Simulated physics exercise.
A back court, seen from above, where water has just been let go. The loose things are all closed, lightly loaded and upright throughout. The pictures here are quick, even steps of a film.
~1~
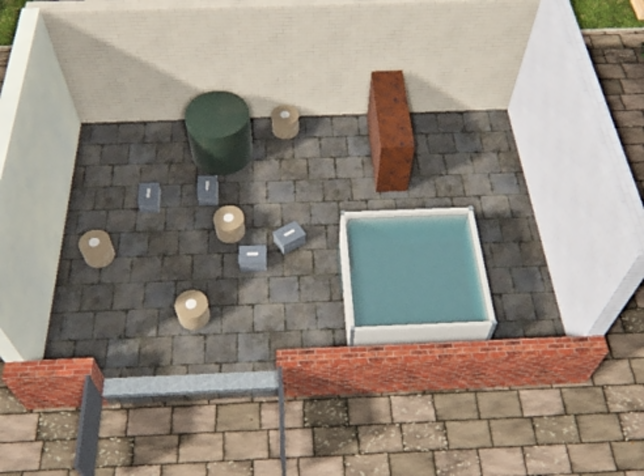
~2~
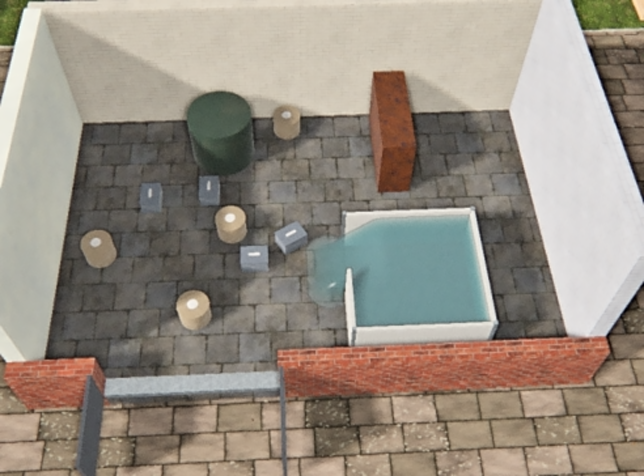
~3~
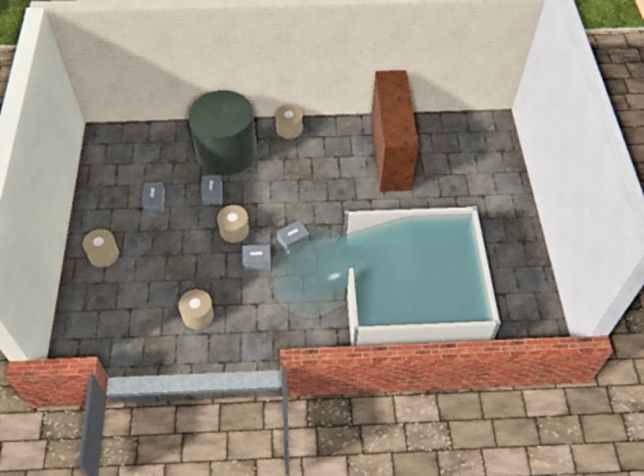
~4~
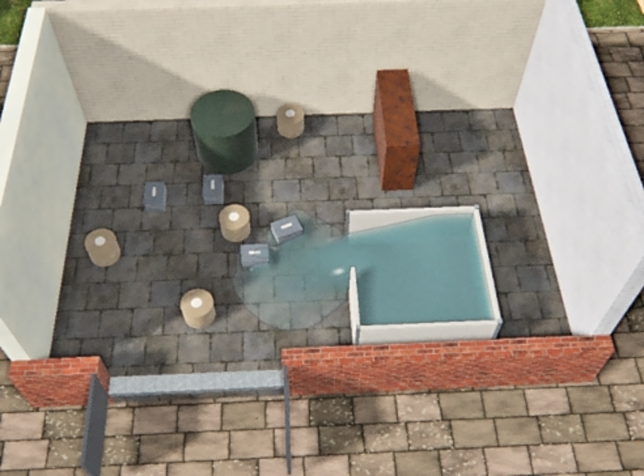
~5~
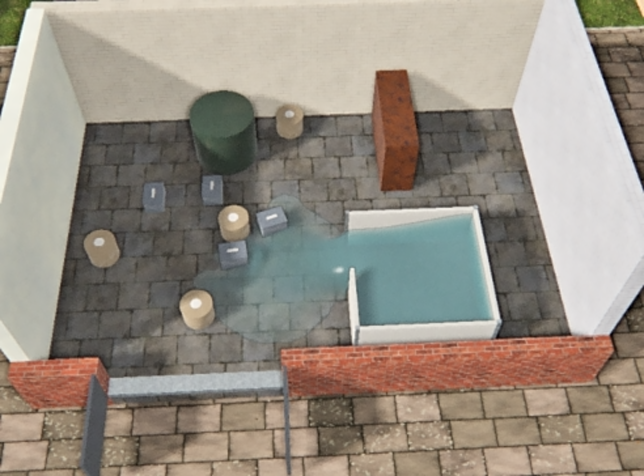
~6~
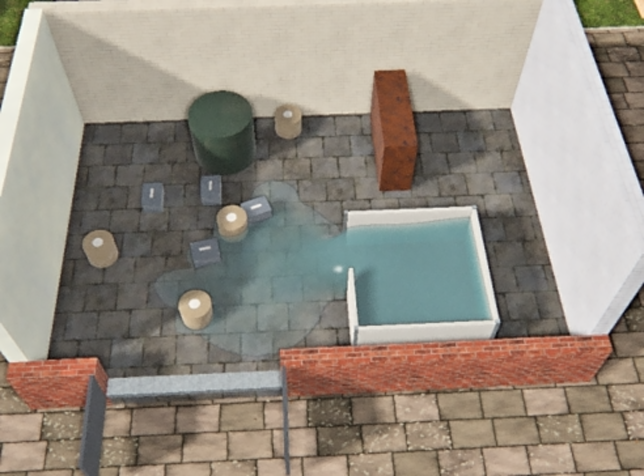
Water pours from an opened side of a white-walled pool and spreads leftward across the grey paving of a walled court, then two small grey boxes shift left among tan drums while the other objects stay in place.
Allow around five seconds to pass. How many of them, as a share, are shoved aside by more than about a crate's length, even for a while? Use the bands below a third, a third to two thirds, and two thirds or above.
It falls two thirds or above.
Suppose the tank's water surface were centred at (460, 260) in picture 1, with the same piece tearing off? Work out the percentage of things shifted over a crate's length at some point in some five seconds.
The share comes to close to 90 percent.
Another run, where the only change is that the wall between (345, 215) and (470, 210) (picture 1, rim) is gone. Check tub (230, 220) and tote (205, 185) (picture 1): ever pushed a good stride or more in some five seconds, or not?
Well, going one by one, it's full distance reached for the first and full distance reached for the second.
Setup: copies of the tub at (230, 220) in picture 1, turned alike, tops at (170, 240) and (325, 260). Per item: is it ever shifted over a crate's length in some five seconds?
First driven off, second driven off.
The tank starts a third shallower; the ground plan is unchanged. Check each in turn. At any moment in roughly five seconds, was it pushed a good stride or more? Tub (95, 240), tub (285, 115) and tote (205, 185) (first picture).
Item by item: Missed the mark, then missed the mark, then cleared the mark.
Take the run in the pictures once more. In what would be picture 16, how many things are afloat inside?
Result - 6.
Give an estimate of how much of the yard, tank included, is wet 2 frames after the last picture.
My guess is around 35 per cent.
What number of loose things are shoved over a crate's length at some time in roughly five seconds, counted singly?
I count 7 of them.
A moment on, 3 of 8 are well off their spots; 0 afloat.
Next, 6 of 8 are well off their spots; 6 afloat.
Later, 7 of 8 are well off their spots; 6 afloat.
In the end, 7 of 8 are well off their spots, and 7 have been at some point; 6 afloat.
